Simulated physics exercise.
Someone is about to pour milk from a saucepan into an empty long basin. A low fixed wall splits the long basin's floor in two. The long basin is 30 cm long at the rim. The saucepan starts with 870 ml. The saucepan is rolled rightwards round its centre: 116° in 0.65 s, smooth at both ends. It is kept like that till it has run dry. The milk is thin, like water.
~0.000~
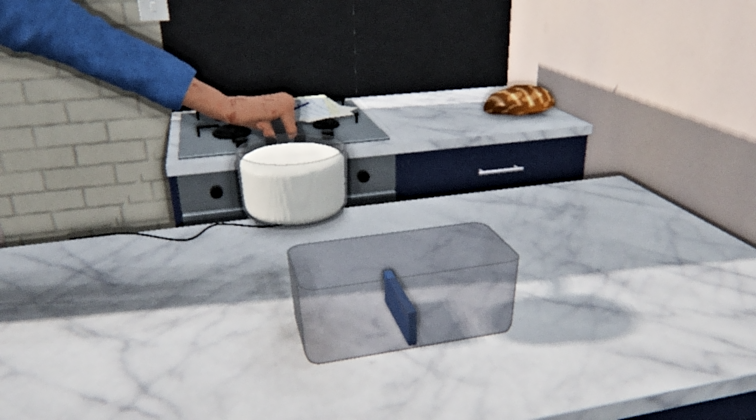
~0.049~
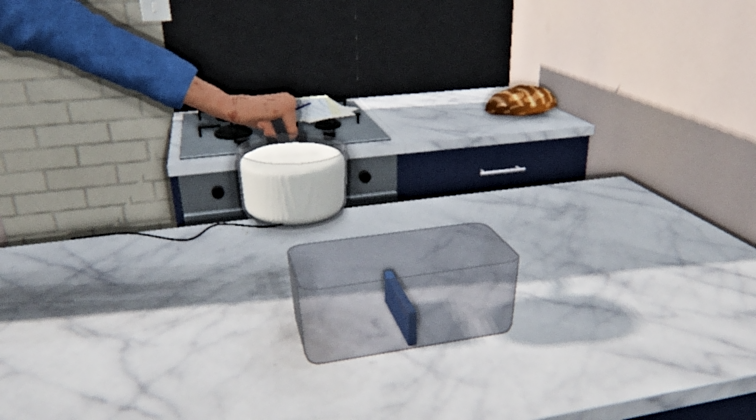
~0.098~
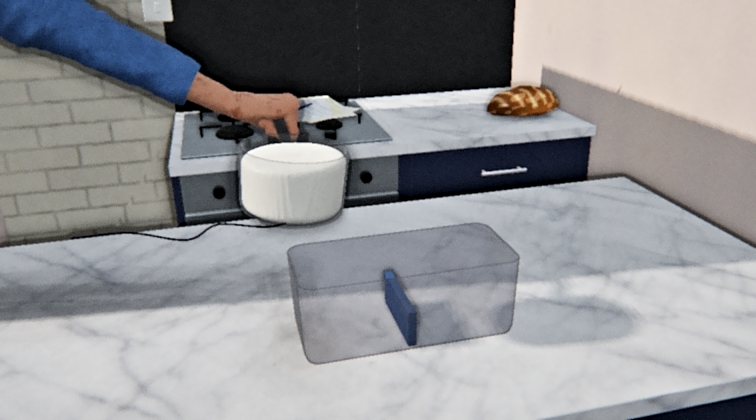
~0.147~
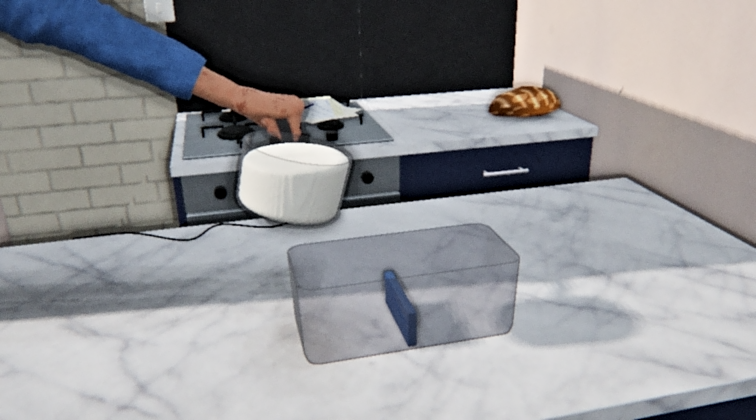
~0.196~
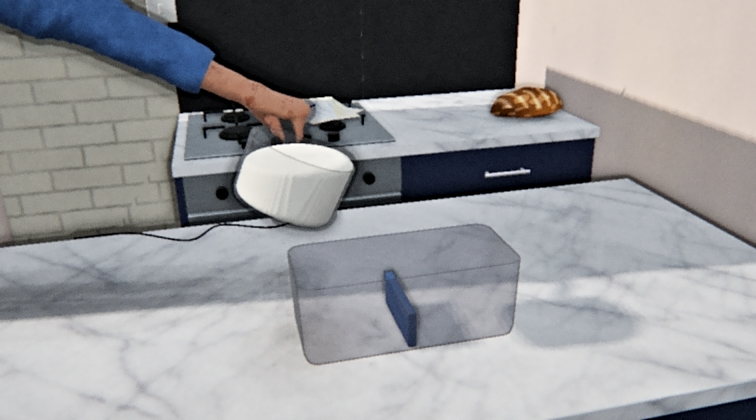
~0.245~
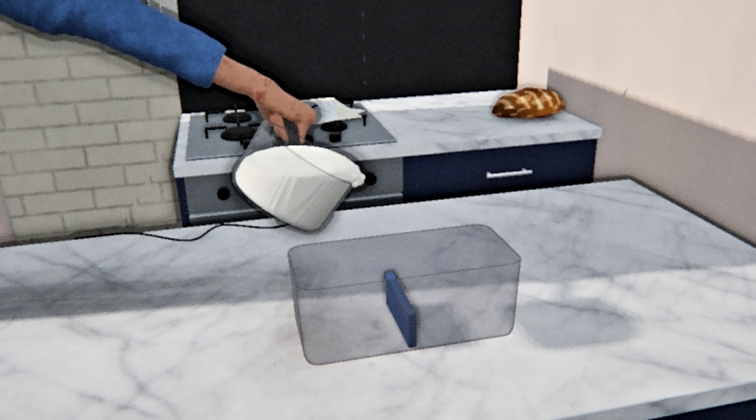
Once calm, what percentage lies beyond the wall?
The far part has some 25 per cent.
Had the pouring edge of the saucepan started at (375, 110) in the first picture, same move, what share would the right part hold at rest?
In that case some 70 per cent.
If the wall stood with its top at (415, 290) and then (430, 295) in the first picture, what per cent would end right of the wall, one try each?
First 10, then 20 per cent.
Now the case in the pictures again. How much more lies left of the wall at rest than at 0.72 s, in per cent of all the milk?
Some 8 per cent.
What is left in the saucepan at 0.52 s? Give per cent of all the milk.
About 24 per cent.
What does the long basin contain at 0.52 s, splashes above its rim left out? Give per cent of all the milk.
About 40 per cent.
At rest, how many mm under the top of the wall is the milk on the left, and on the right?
Left about 18 mm, right about 42 mm.
Then, 0.52 s in, the tilt is 104° and 24 per cent is still to pour, 22 is left of the wall and 19 right of it.
Then, 0.72 s in, the tilt is 116° and 3 per cent is still to pour, 63 is left of the wall and 24 right of it.
Then, 0.92 s in, the tilt is 116° and 0 per cent is still to pour, 70 is left of the wall and 24 right of it.
Then, 1.15 s in, the tilt is 116° and 0 per cent is still to pour, 71 is left of the wall and 25 right of it.
Finally, 71 per cent lies left of the wall, 25 right of it and 4 outside.
